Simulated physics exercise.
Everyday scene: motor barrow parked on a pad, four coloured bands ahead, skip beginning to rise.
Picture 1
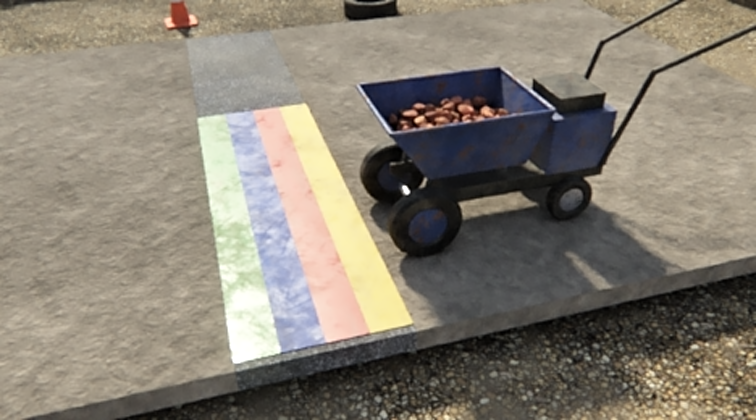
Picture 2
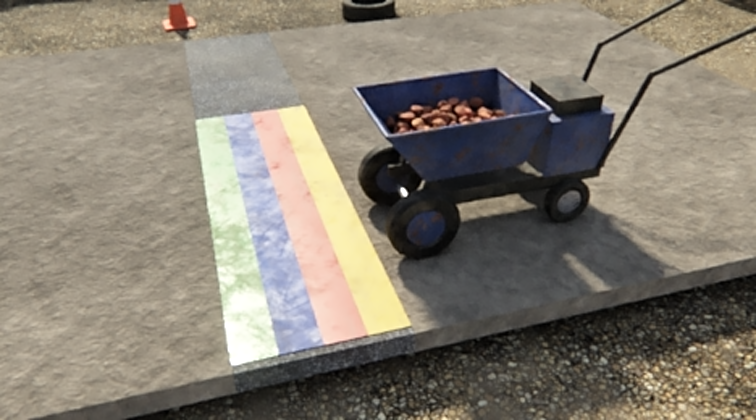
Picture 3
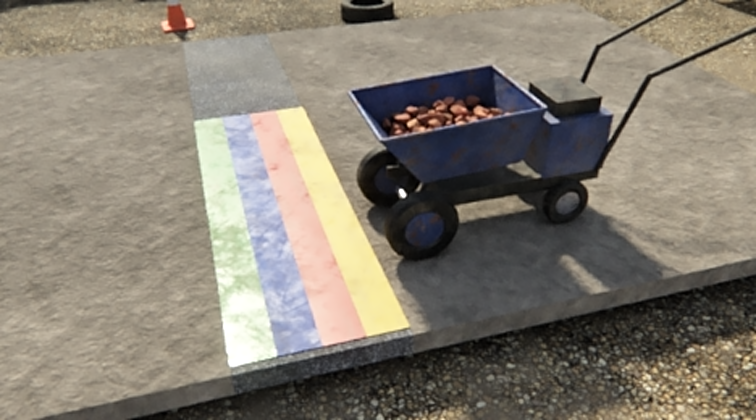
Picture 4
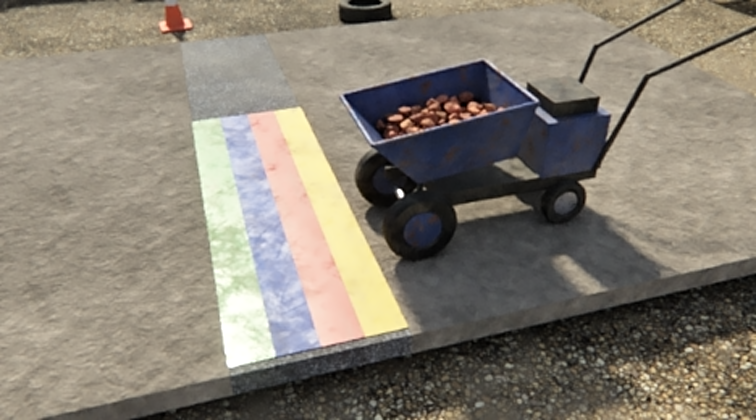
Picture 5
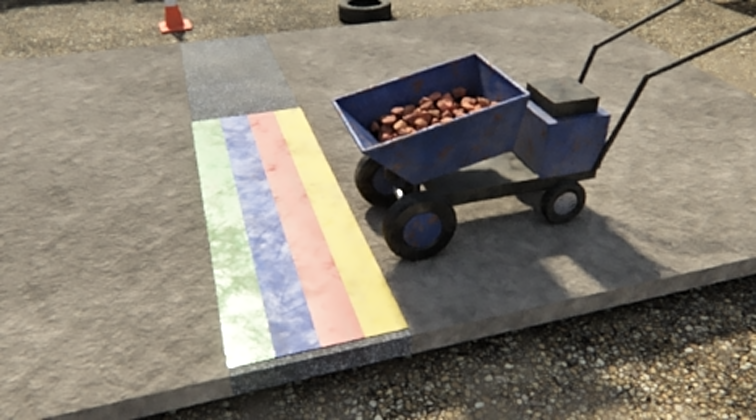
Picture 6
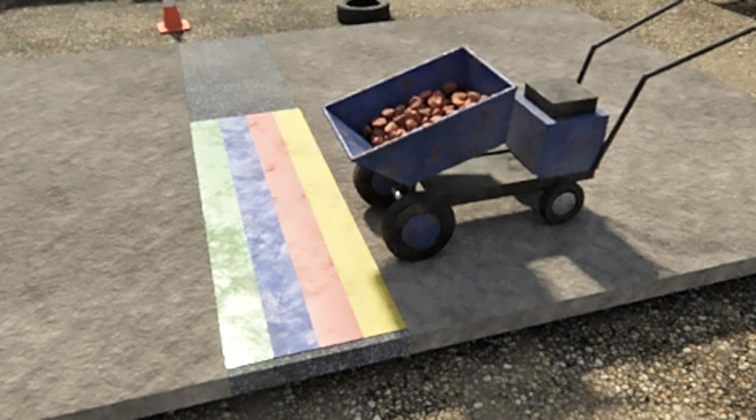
On a concrete pad beside four coloured bands, a blue barrow's loaded skip tilts gradually leftward.
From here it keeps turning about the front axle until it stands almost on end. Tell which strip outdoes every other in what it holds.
The blue strip holds the most.
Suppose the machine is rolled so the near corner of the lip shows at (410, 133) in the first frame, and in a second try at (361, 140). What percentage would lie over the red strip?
You'd see close to 20 per cent the first time and close to 0 per cent the next.
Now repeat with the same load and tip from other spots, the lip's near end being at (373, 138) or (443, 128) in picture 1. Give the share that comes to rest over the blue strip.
Well, you'd get roughly 30 per cent from the first place and roughly 20 per cent from the second.
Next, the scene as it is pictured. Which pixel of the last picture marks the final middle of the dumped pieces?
Roughly at (259, 250), give or take.
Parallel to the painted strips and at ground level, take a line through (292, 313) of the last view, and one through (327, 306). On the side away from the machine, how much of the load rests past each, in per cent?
First 50 in a hundred, second 70 in a hundred.
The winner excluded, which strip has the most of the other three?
Second place goes to the green strip.
Shortly afterwards, skip tipped steeply; the whole lot in the skip.
Next, skip tipped right over; the bulk in the skip; a little over the red strip; a little over the blue strip; only a few over the green strip.
Some moments later, skip tipped right over; near a quarter in the skip; a little over the red strip; near a third over the blue strip; near a quarter over the green strip; a little off the paint.
In the end, skip tipped right over; near a quarter in the skip; none at all over the yellow strip; a little over the red strip; near a third over the blue strip; near a quarter over the green strip; a little off the paint.
